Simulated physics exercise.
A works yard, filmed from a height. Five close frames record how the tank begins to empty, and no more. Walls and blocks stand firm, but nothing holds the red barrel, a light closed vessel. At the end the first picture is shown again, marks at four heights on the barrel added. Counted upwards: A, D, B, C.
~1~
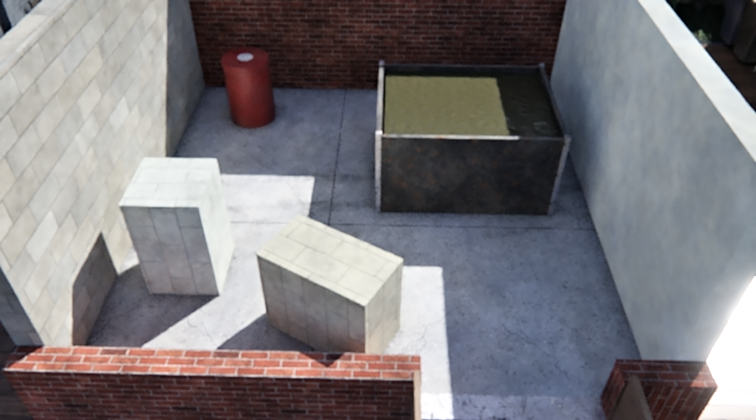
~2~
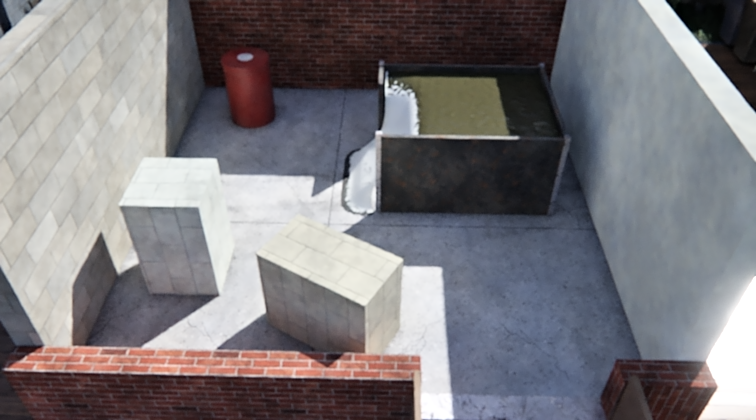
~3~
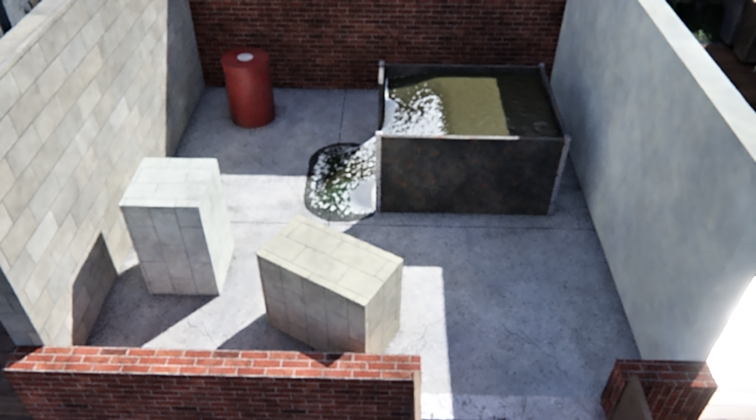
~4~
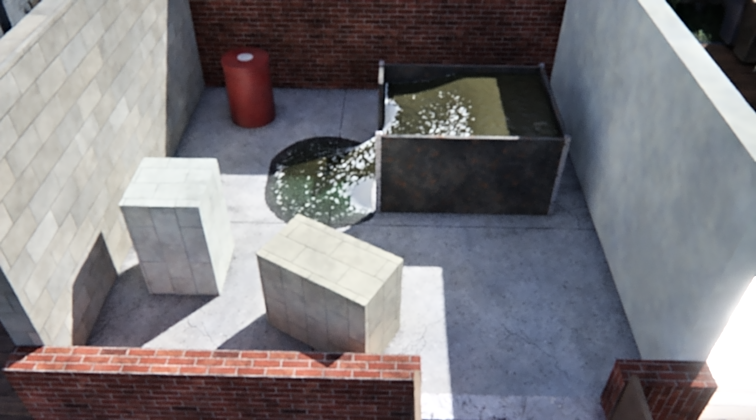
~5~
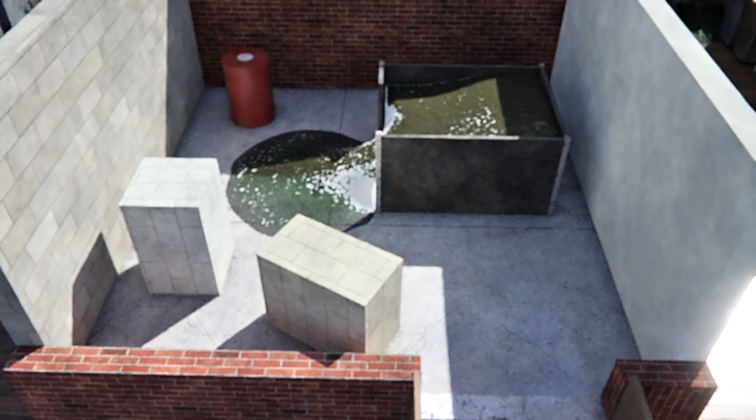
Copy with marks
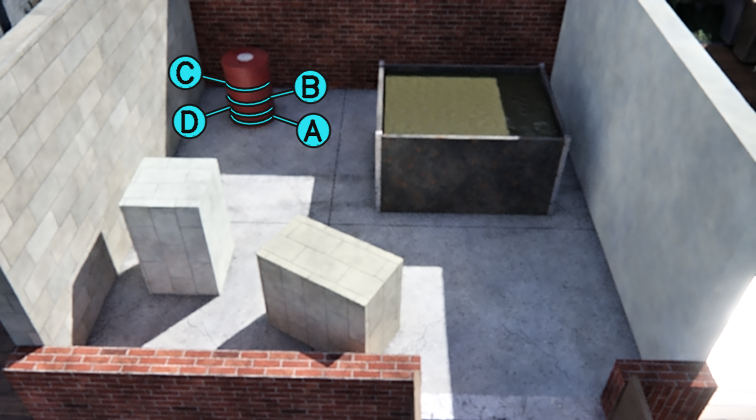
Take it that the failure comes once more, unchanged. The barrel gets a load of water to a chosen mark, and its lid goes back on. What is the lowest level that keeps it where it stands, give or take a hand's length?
Mark B.
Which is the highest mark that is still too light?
D.
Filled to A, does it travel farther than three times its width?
Yes, it does.
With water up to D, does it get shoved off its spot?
Yes, it does.
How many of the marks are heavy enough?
Two of the four.
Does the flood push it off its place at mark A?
Yes, that goes wrong.
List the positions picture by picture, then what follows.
In the first picture, lid of the red barrel at (245, 58); tank full, its middle at (466, 104); open gate at (517, 360).
In the second picture, water covers 2 % of the ground, mostly out of sight from here.
In the third picture, 5 % of the ground under water, its edge towards the barrel at (332, 148).
In the fourth picture, 9 % of the ground under water, its edge towards the barrel at (291, 148).
In the fifth picture, lid of the red barrel at (245, 58); 14 % of the ground under water, its edge towards the barrel at (284, 136).
In cyan, A at (249, 123); B at (246, 104); C at (244, 90); D at (248, 115); from the bottom up A, D, B, C.
If A is chosen, it is pushed about 6 times its own width away.
If B is chosen, it does not move.
If C is chosen, it does not move.
If D is chosen, it is pushed about 3 times its own width away.
